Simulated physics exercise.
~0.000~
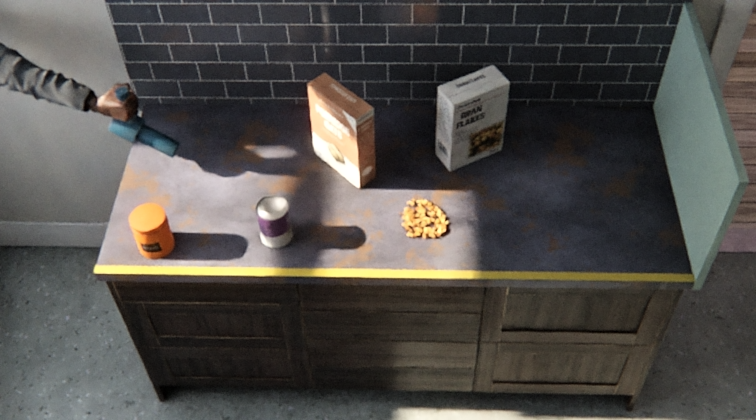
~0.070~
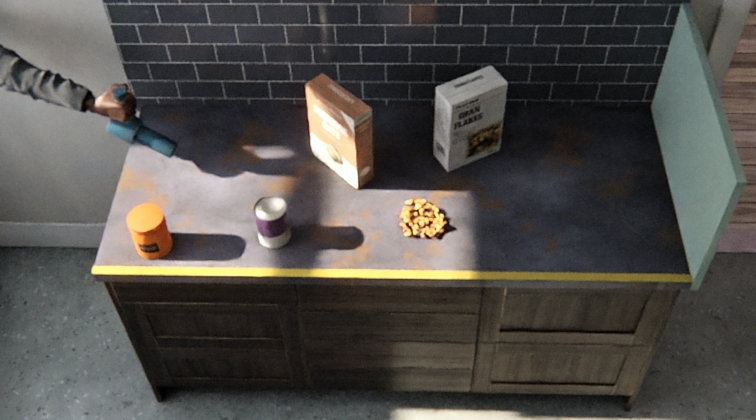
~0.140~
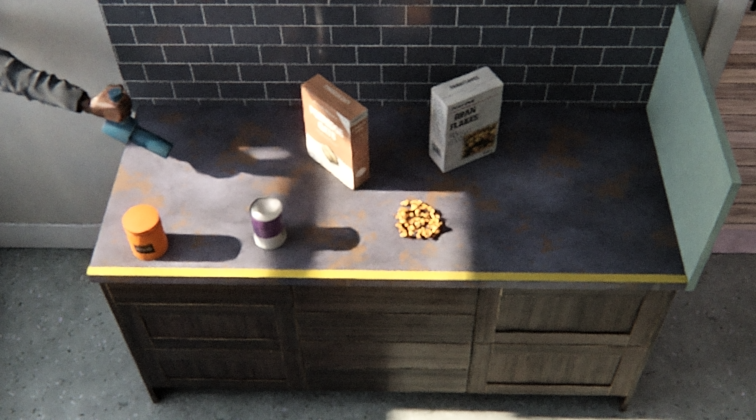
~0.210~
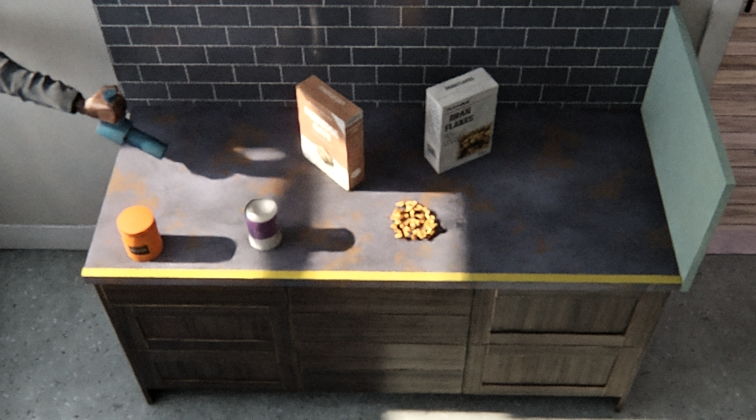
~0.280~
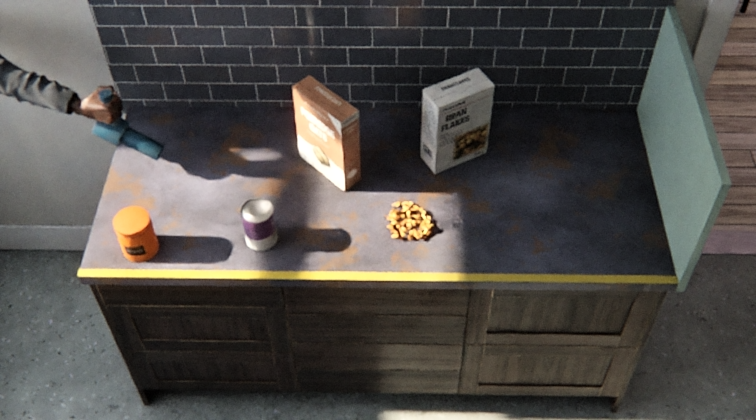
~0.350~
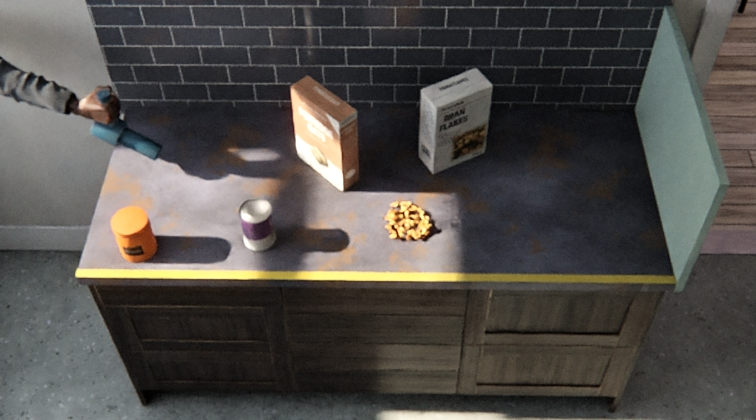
The clip opens on a kitchen counter with two cartons, an orange container, a purple-labelled can and a pile of dry crumbs, while a hand at left points a teal hair dryer down toward the right. The view then drifts slightly, shifting everything a little left, but the crumbs stay still throughout.
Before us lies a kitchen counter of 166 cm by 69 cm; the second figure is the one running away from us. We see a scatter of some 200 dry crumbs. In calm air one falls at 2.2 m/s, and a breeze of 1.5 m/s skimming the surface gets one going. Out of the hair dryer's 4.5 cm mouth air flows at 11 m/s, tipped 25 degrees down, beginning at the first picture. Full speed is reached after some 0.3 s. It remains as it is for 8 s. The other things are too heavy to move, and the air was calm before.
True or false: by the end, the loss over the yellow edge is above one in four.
True.
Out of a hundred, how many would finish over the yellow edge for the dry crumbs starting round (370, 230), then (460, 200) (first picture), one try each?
About 100 and 0 in a hundred, in that order.
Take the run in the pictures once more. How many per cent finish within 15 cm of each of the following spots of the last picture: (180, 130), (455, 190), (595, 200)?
First spot near 0 %, second near 0 %, third near 10 %.
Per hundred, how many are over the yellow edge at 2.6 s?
Share: Approx. 60 %.
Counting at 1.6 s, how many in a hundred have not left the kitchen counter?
Around 40 in a hundred are still there.
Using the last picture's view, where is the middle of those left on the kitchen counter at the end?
I'd put it around (648, 230).
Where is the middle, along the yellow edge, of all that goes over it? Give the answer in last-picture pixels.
At roughly pixel (584, 283).
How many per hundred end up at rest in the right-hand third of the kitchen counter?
I'd put it at about 40 percent.
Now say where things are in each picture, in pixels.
The middle of the dry crumbs is near (422, 220), none has stirred yet and the mouth of the hair dryer is at (176, 151), in the first frame.
The middle of the dry crumbs is near (419, 219), none has stirred yet and the yellow edge is centred on (388, 278), in the second frame.
The middle of the dry crumbs is near (415, 220), none has stirred yet, the top of a carton is at (468, 86) and the top of a carton is at (333, 96), in the third frame.
The middle of the dry crumbs is near (410, 221) and none has stirred yet, in the fourth frame.
The middle of the dry crumbs is near (407, 221) and none has stirred yet, in the fifth frame.
The middle of the dry crumbs is near (405, 221) and none has stirred yet, in the sixth frame.
After 1.6 s the count stands so, 60 % are over the yellow edge; the middle of those still in play is near (644, 226).
After 2.6 s the count stands so, 60 % are over the yellow edge; the middle of those still in play is near (648, 230).
After 4.4 s the count stands so, 60 % are over the yellow edge; the middle of those still in play is near (648, 230).
After 8.0 s, at the end, 60 % are over the yellow edge; the middle of those still in play is near (648, 230).
